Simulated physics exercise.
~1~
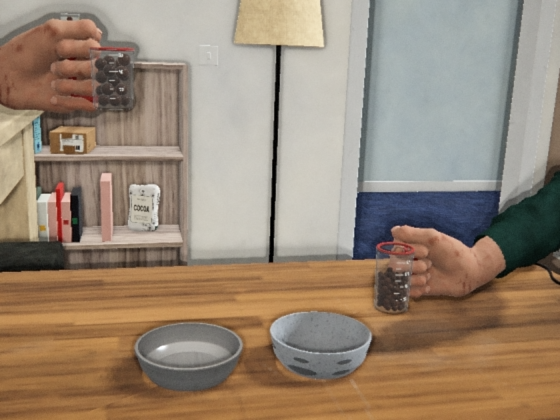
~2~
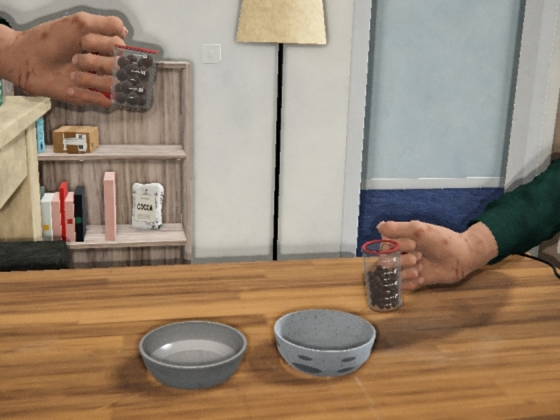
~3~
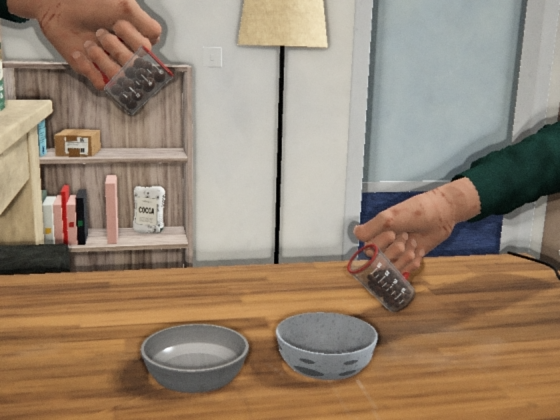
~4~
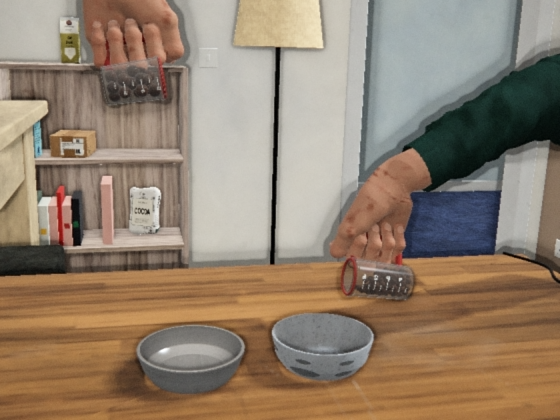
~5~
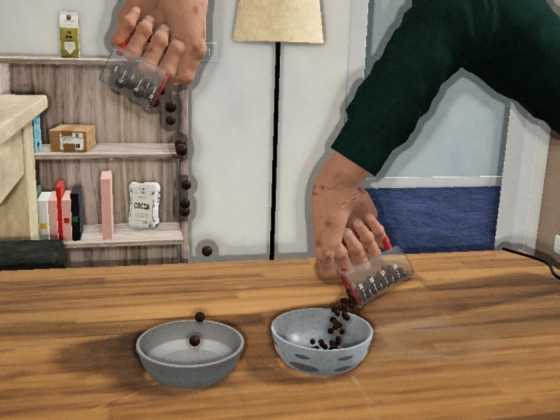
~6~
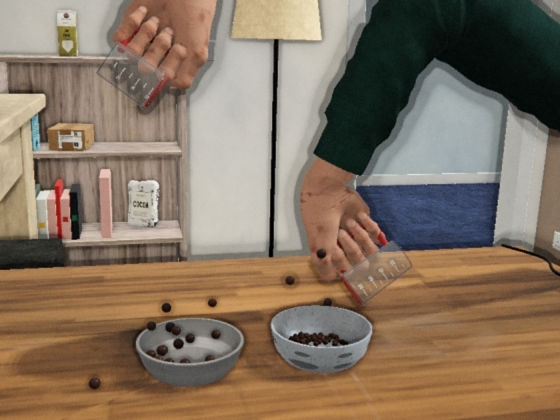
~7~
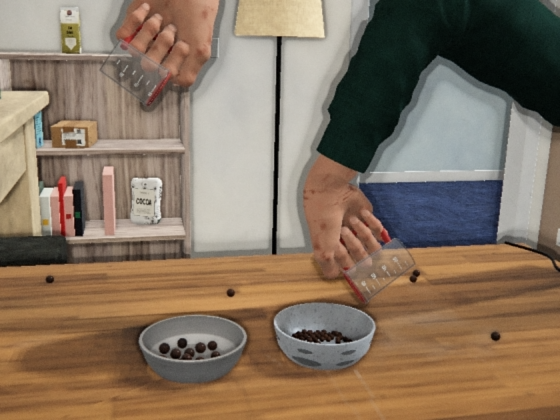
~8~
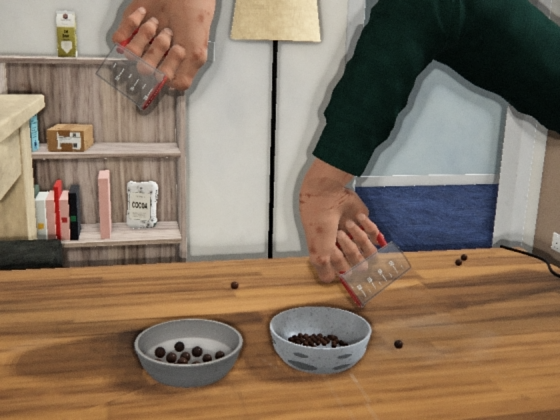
Wooden tabletop, two hands tipping cups of dark beads into grey bowls, the higher left pour scattering several, the right staying in.
